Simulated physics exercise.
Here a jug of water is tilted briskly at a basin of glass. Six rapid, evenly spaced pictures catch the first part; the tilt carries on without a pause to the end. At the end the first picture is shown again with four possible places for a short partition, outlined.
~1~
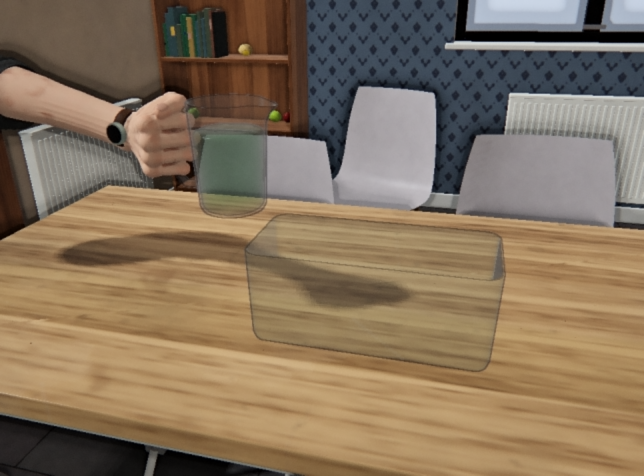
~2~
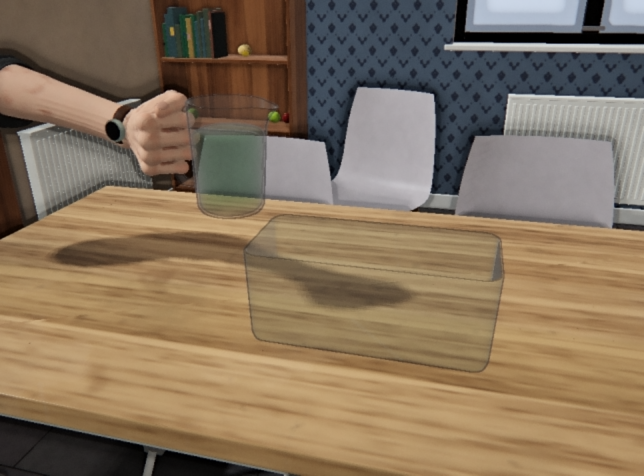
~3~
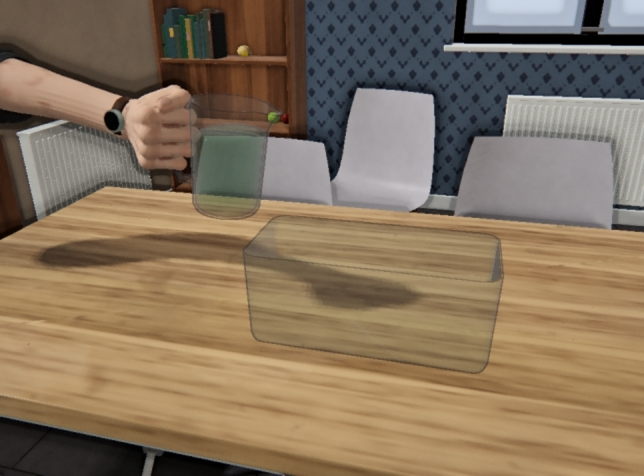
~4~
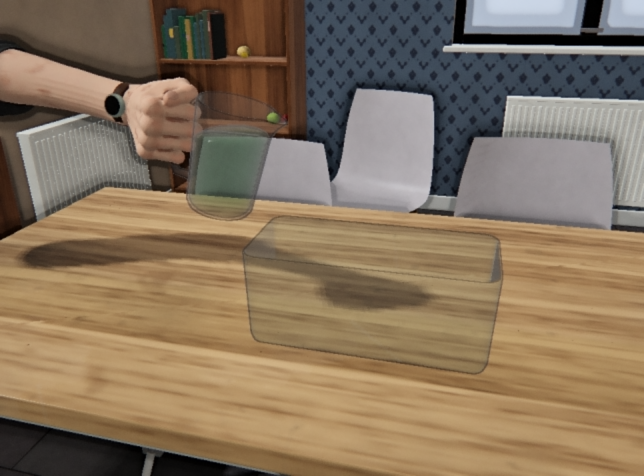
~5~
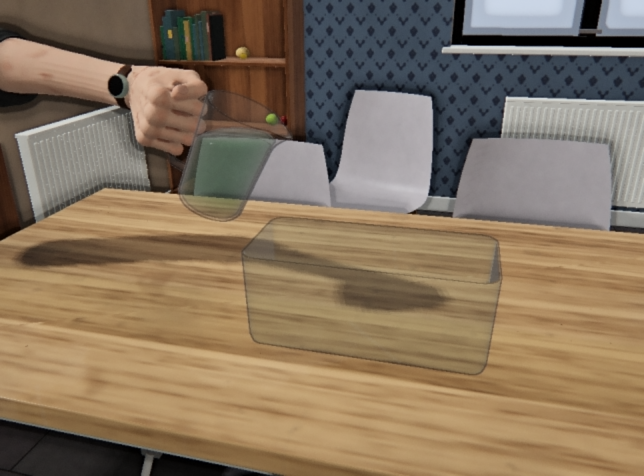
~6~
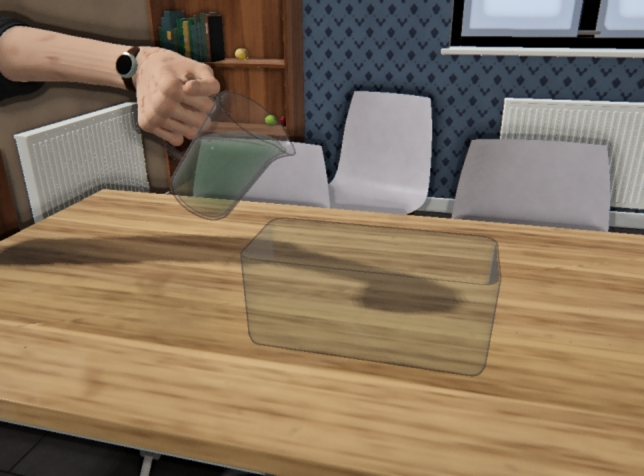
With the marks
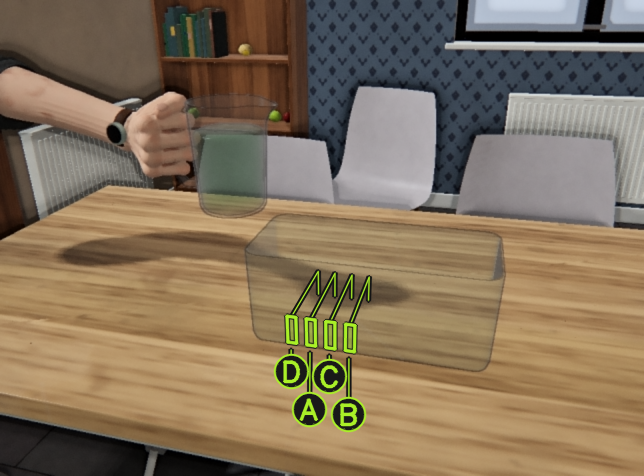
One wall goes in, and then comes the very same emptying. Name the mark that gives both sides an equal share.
The answer is place C.
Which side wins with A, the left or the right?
The right one.
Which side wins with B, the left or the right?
The left side.
In lime, A at (310, 352); B at (348, 358); C at (329, 355); D at (291, 349).
With A, about 10 % ends left of the wall and 90 % right of it.
With B, about 86 % ends left of the wall and 12 % right of it.
With C, about 59 % ends left of the wall and 41 % right of it.
With D, about 4 % ends left of the wall and 96 % right of it.
